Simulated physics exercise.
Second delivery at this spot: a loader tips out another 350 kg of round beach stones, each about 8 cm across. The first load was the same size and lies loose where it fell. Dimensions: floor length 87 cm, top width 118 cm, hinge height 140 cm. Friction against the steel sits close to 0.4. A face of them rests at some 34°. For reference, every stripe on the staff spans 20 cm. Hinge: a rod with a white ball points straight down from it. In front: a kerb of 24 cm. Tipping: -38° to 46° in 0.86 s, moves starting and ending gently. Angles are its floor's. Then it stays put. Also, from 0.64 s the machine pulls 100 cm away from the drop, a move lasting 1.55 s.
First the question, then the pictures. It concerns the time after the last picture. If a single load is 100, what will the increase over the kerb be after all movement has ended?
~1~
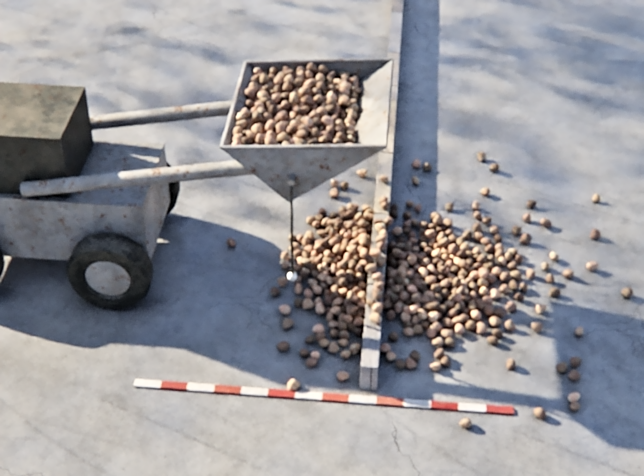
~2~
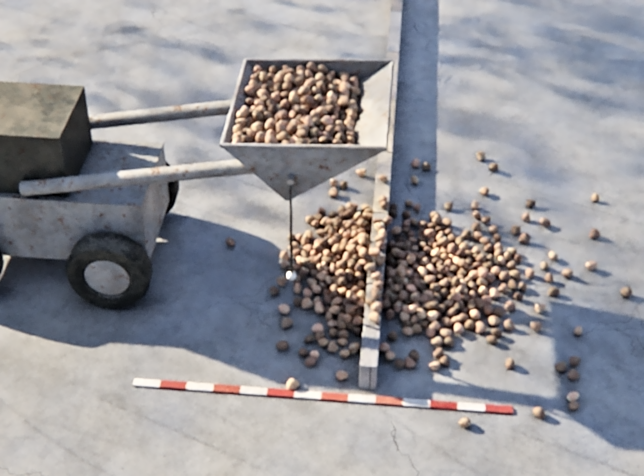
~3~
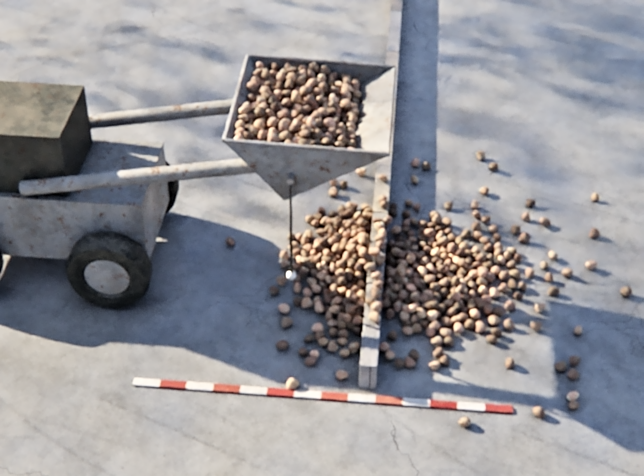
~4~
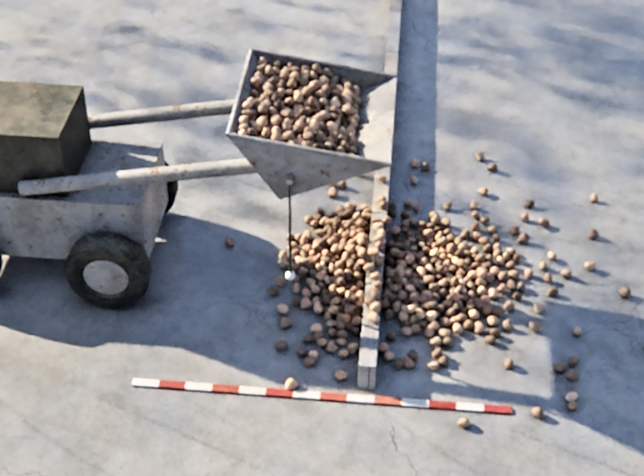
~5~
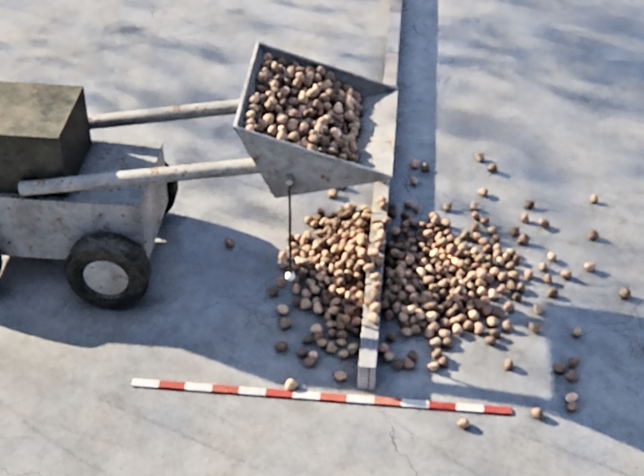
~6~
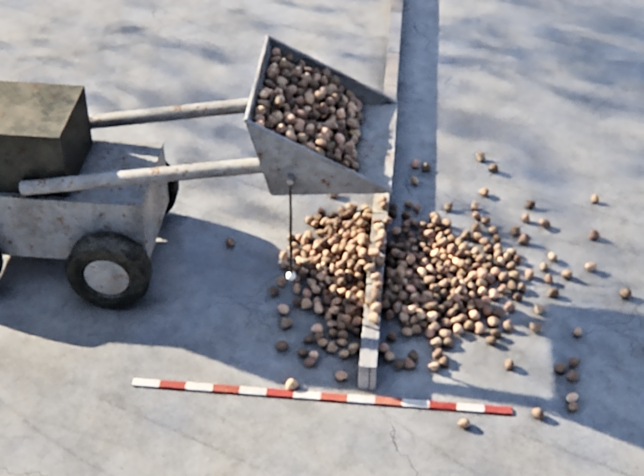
The increase will be around 39 per cent.
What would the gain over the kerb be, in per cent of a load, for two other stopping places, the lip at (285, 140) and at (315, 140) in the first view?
0 %, then 0 %.
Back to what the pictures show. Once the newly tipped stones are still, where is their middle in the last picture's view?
They settle centred around (361, 265).
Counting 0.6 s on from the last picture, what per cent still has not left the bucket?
Around 50 in a hundred.
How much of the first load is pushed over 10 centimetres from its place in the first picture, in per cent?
Roughly 20 percent.
Then, 0.3 s after the last picture the floor is at 32°; in per cent of one load, 100 in the bucket, 47 on this side of the kerb, 53 over the kerb; the foremost stones are at (597, 286).
Then, 0.6 s after the last picture the floor is at 46°; in per cent of one load, 48 in the bucket, 94 on this side of the kerb, 57 over the kerb; the foremost stones are at (597, 286).
Then, 2.3 s after the last picture the floor is at 46°; in per cent of one load, 0 in the bucket, 108 on this side of the kerb, 92 over the kerb; the foremost stones are at (600, 270).
Then, 4.9 s after the last picture the floor is at 46°; in per cent of one load, 0 in the bucket, 108 on this side of the kerb, 92 over the kerb; the foremost stones are at (600, 270). Net gain over the kerb, 39.
